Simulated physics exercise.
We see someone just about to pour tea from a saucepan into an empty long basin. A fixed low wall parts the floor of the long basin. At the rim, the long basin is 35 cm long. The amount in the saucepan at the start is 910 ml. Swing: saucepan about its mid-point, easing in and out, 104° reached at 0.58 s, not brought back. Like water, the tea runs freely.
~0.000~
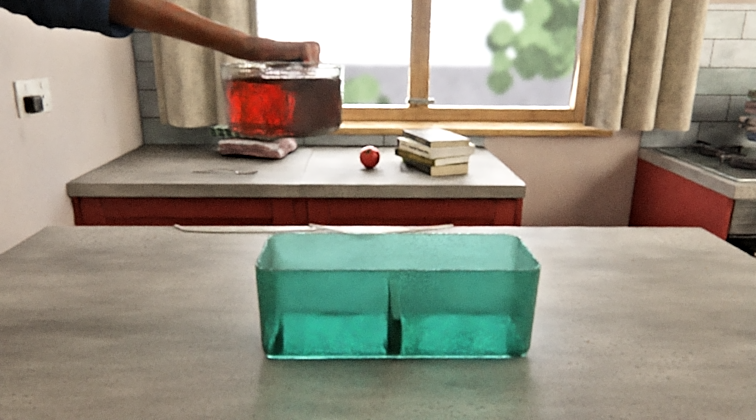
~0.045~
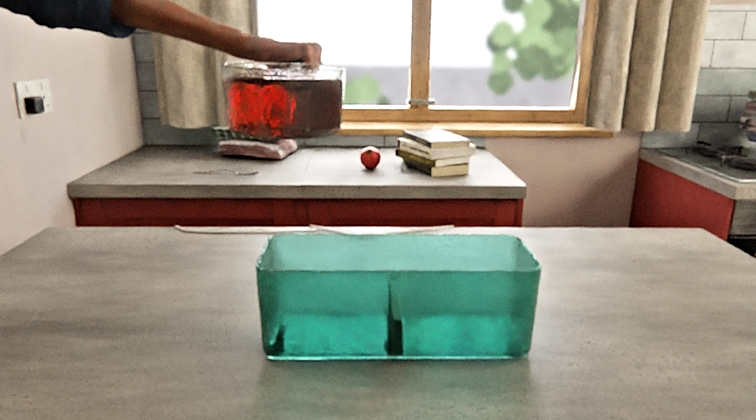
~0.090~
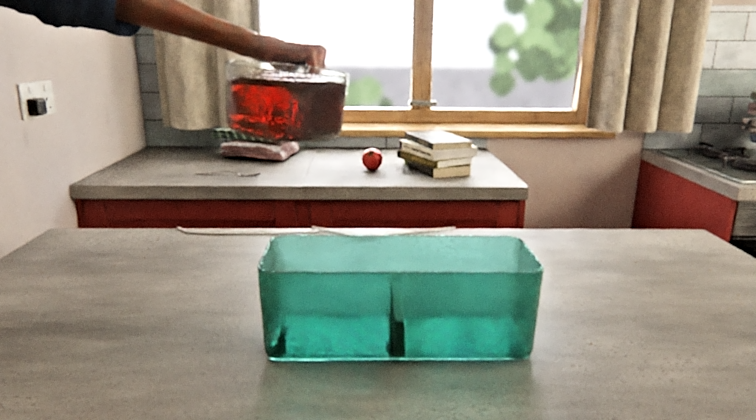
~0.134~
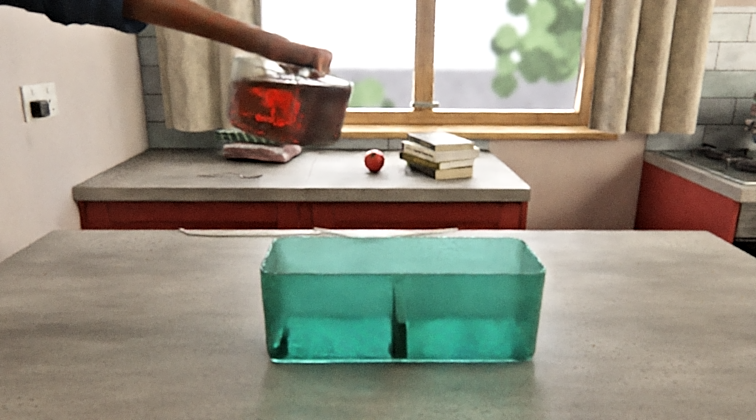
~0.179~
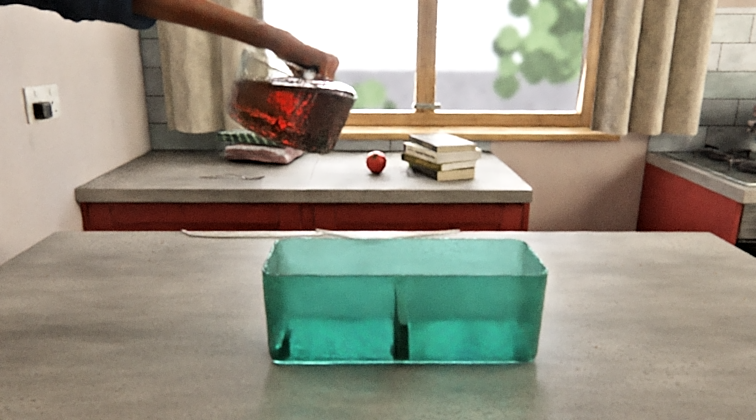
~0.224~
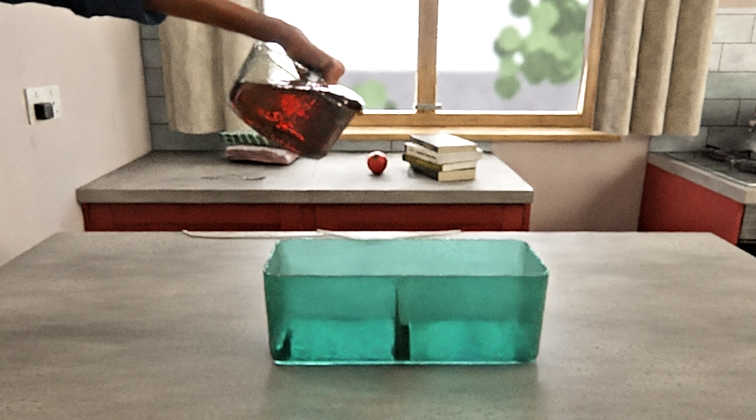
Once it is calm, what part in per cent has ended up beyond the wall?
About 51 per cent ends up there.
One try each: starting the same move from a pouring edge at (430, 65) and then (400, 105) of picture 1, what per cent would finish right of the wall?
Try 1: 80 %; try 2: 85 %.
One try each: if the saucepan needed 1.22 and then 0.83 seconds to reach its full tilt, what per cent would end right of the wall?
Try 1: 70 %; try 2: 60 %.
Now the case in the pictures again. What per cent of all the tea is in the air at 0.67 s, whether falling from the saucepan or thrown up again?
Near 10 per cent, I'd say.
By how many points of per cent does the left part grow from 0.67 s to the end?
That is roughly 14 in a hundred of the whole.
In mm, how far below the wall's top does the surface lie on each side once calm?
I'd say some 30 mm on the left and some 28 mm on the right.
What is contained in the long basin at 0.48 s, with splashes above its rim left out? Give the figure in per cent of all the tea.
Fraction in basin: Approx. 16%.
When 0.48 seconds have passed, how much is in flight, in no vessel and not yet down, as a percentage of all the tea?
Around 56 in a hundred.
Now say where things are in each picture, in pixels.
Tilt 0°; pouring edge (342, 68); surface from (227, 75) to (340, 76); the long basin's rim runs from (263, 252) to (529, 252); the wall's top is at (395, 298), in the first frame.
Tilt 2°; pouring edge (344, 70); surface from (228, 75) to (342, 78), in the second frame.
Tilt 6°; pouring edge (348, 77); surface from (232, 76) to (345, 81), in the third frame.
Tilt 13°; pouring edge (352, 86); surface from (235, 78) to (350, 84), in the fourth frame.
Tilt 23°; pouring edge (355, 99); surface from (238, 81) to (356, 92); 1 per cent is over the edge, in the fifth frame.
Tilt 34°; pouring edge (356, 112); surface from (237, 82) to (356, 104); 6 per cent is over the edge, in the sixth frame.
By 0.48 s the tilt is 97° and 26 per cent is still to pour, 3 is left of the wall and 14 right of it.
By 0.67 s the tilt is 104° and 6 per cent is still to pour, 31 is left of the wall and 53 right of it.
By 0.87 s the tilt is 104° and 1 per cent is still to pour, 41 is left of the wall and 50 right of it.
By 1.08 s the tilt is 104° and 0 per cent is still to pour, 46 is left of the wall and 51 right of it.
At rest 46 per cent lies left of the wall, 51 right of it and 3 outside.
